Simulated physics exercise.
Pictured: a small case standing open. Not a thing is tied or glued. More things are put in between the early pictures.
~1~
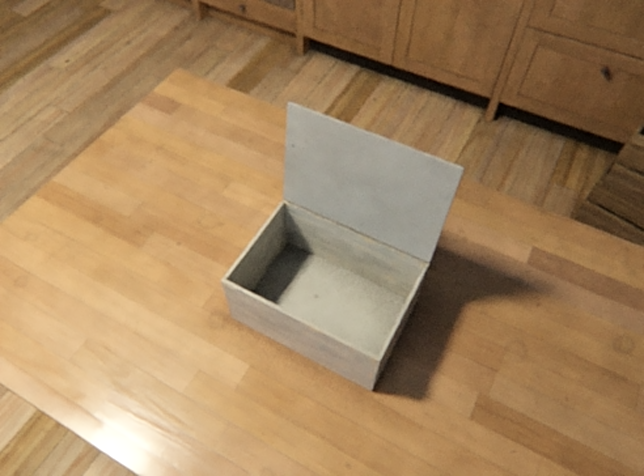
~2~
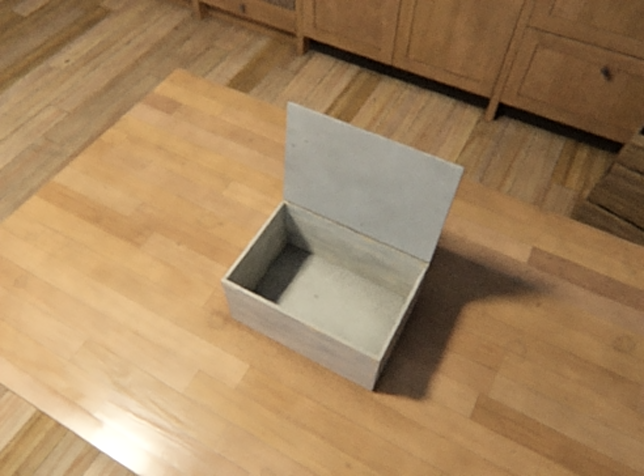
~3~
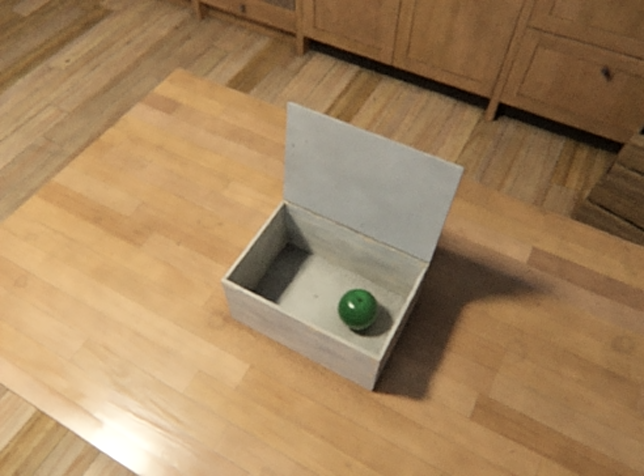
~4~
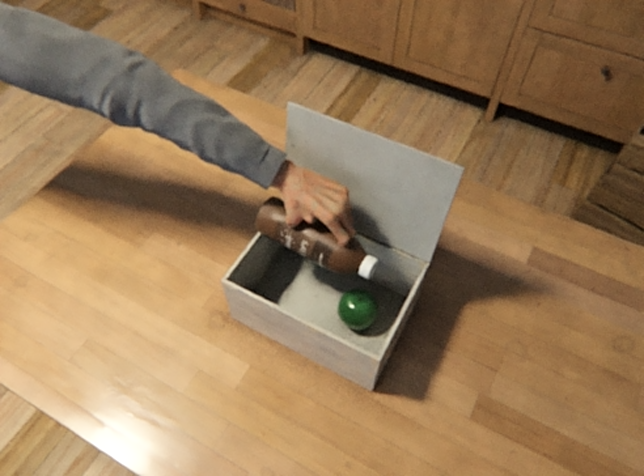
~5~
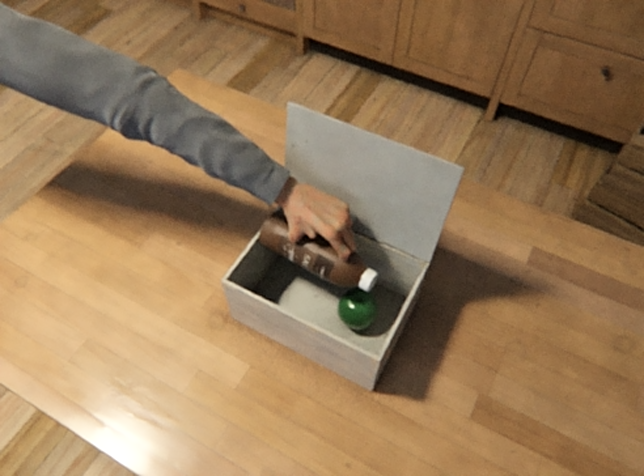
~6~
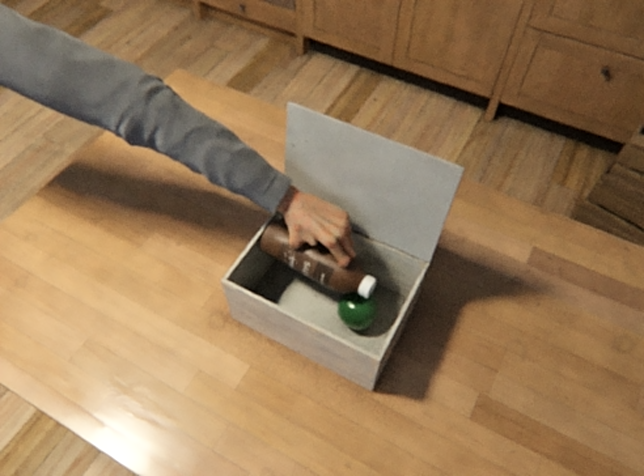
An arm in a grey-blue sleeve reaches from the upper left over an open pale grey box on a light wooden table, seen from above at an angle, with wooden cabinets behind. The box is empty at first, then a green apple appears inside at the right. The hand brings in a brown bottle with a white cap and lowers it slightly into the box beside the apple, while the camera stays still.
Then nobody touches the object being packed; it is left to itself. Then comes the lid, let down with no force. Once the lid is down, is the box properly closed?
Sure enough, it gets closed.
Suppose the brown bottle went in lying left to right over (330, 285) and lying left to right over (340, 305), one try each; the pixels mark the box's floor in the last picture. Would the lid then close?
First time it drops into place, and next time it drops into place.
Then, 1.00 s after the last picture, lid starting down; brown bottle rolled about its own width near (335, 282); green apple rolled a little.
Then, 1.80 s after the last picture, lid 39° above the rim; brown bottle rolled about its own width near (335, 283); green apple rolled a little.
At rest, lid shut; moved from the start, brown bottle; green apple in place. Seen from the same camera at the end, brown bottle near (334, 283).
